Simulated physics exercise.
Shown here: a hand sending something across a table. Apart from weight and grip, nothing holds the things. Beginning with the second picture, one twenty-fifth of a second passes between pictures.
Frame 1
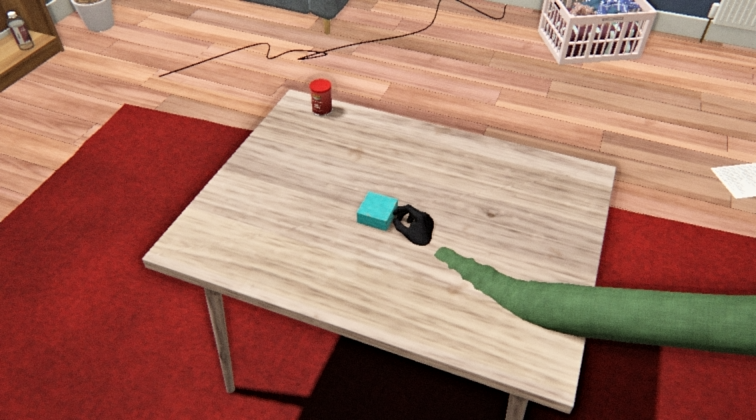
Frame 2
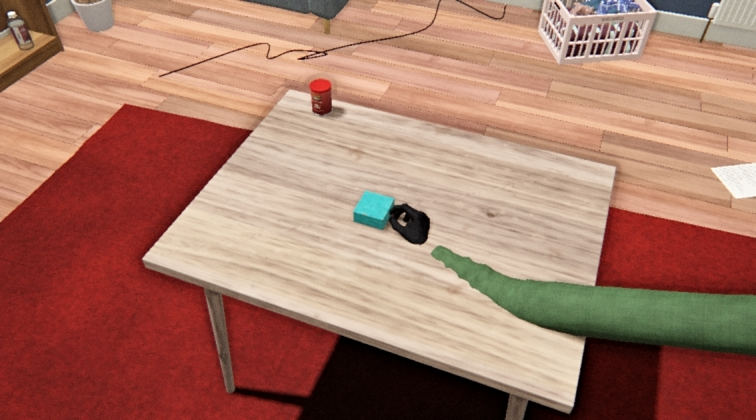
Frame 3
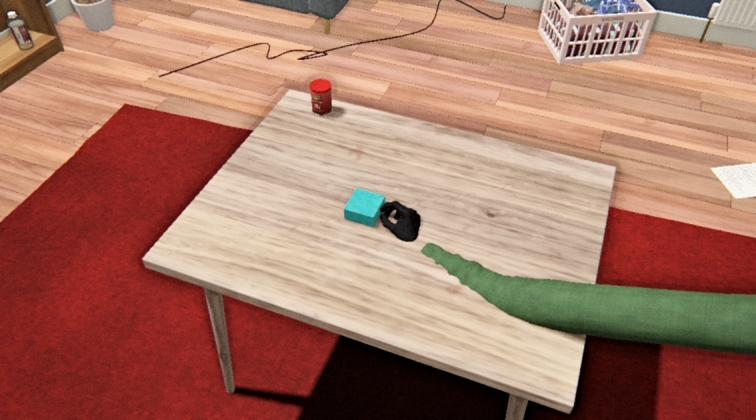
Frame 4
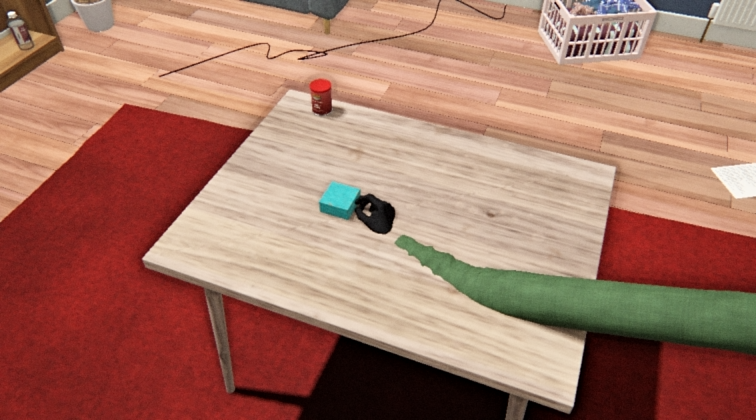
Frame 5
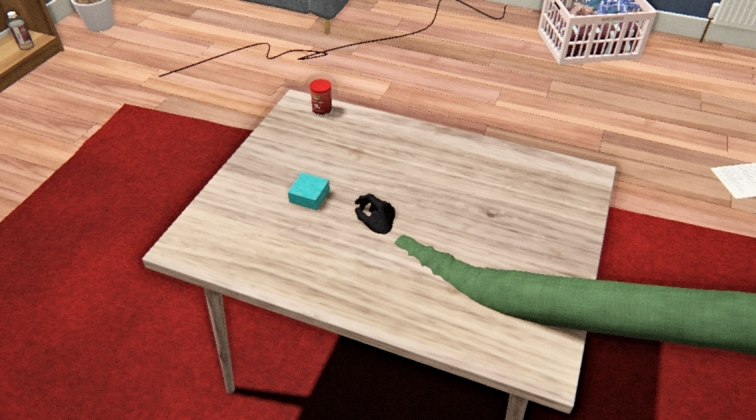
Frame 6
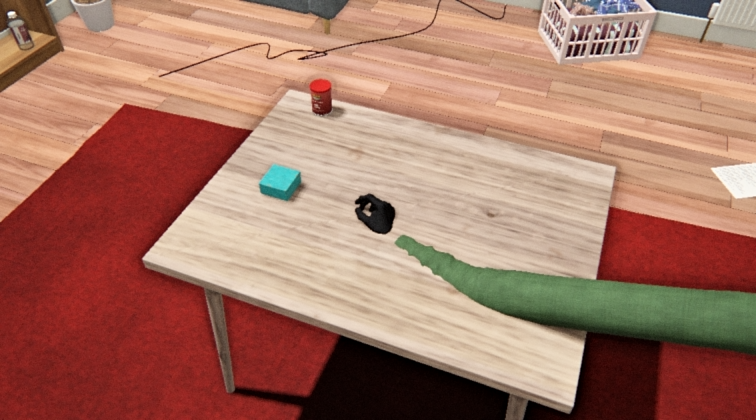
On a wooden table, a black hand on a green arm pushing a turquoise block left, the block sliding on alone.
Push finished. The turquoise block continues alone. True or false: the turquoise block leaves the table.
True.
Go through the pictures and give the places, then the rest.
In the first picture, under the hand; turquoise block (378, 211).
In the second picture, under the hand; turquoise block (374, 210).
In the third picture, under the hand; turquoise block (365, 207).
In the fourth picture, turquoise block (340, 200).
In the fifth picture, turquoise block (309, 191) slid about its own width.
In the sixth picture, turquoise block (280, 182) slid well along.
Then, 0.20 s after the last picture, turquoise block now off the table.
Then, 0.50 s after the last picture, things are still on the move.
By the end, off the table, turquoise block.
